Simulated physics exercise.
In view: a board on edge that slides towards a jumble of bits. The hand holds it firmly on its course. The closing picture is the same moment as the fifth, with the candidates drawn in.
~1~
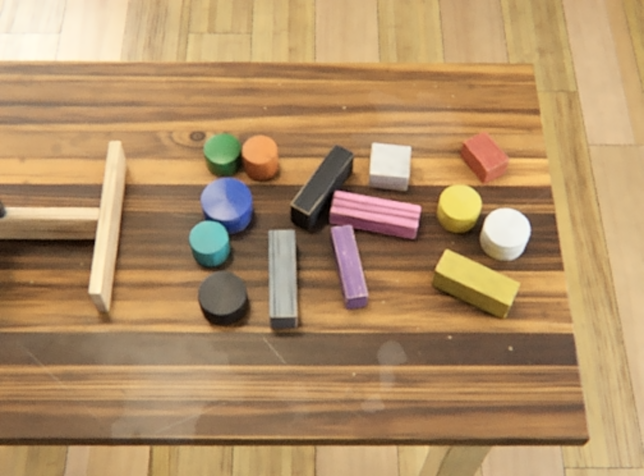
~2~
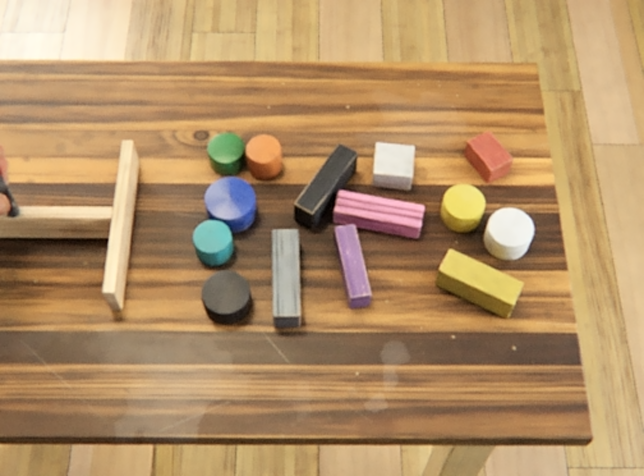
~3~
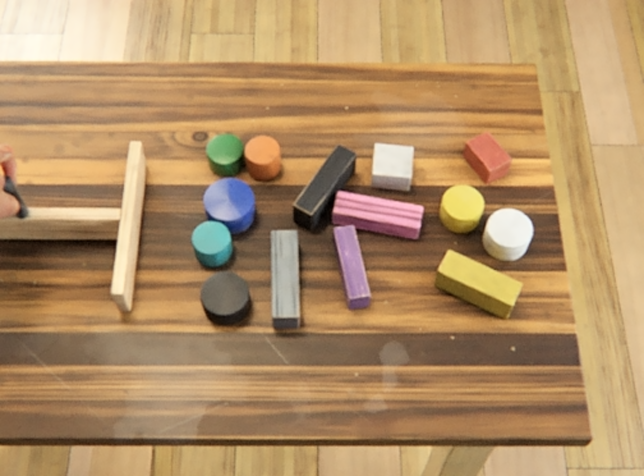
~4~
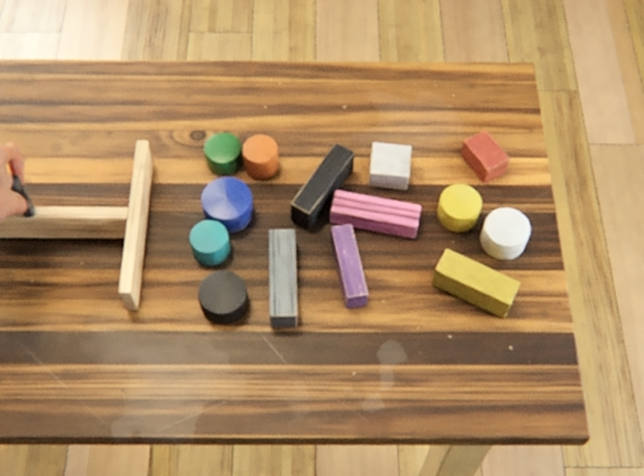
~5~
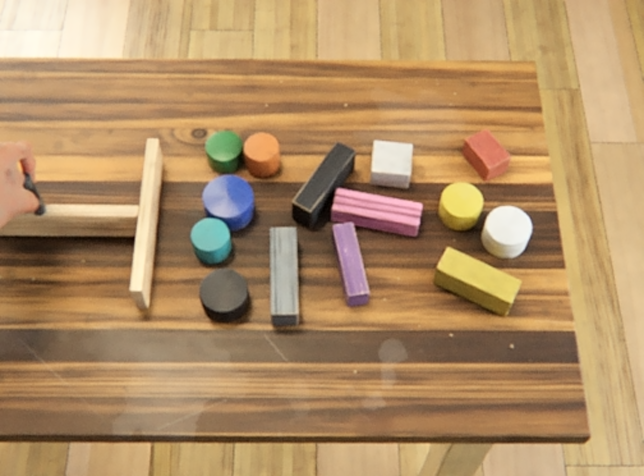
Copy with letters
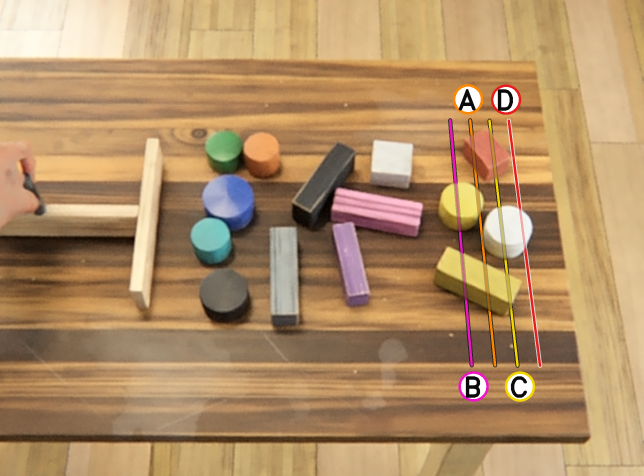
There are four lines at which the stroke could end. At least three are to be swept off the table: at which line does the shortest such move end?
At least to B.
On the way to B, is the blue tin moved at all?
Yes.
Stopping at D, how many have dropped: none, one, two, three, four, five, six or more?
By then, six or more.
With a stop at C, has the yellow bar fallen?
Yes.
On the copy, A at (482, 234); B at (460, 233); C at (502, 234); D at (523, 234).
On B. First, board (259, 211); green tin (256, 140); black tin (287, 296).
Then, board (372, 212); white tin (512, 234); yellow bar (510, 285).
Finally, board (461, 212); white tin over the edge; yellow tin over the edge; four fallen.
By contrast, A drops five, but is farther than needed; C drops seven, but is farther than needed; D drops eight, but is farther than needed.
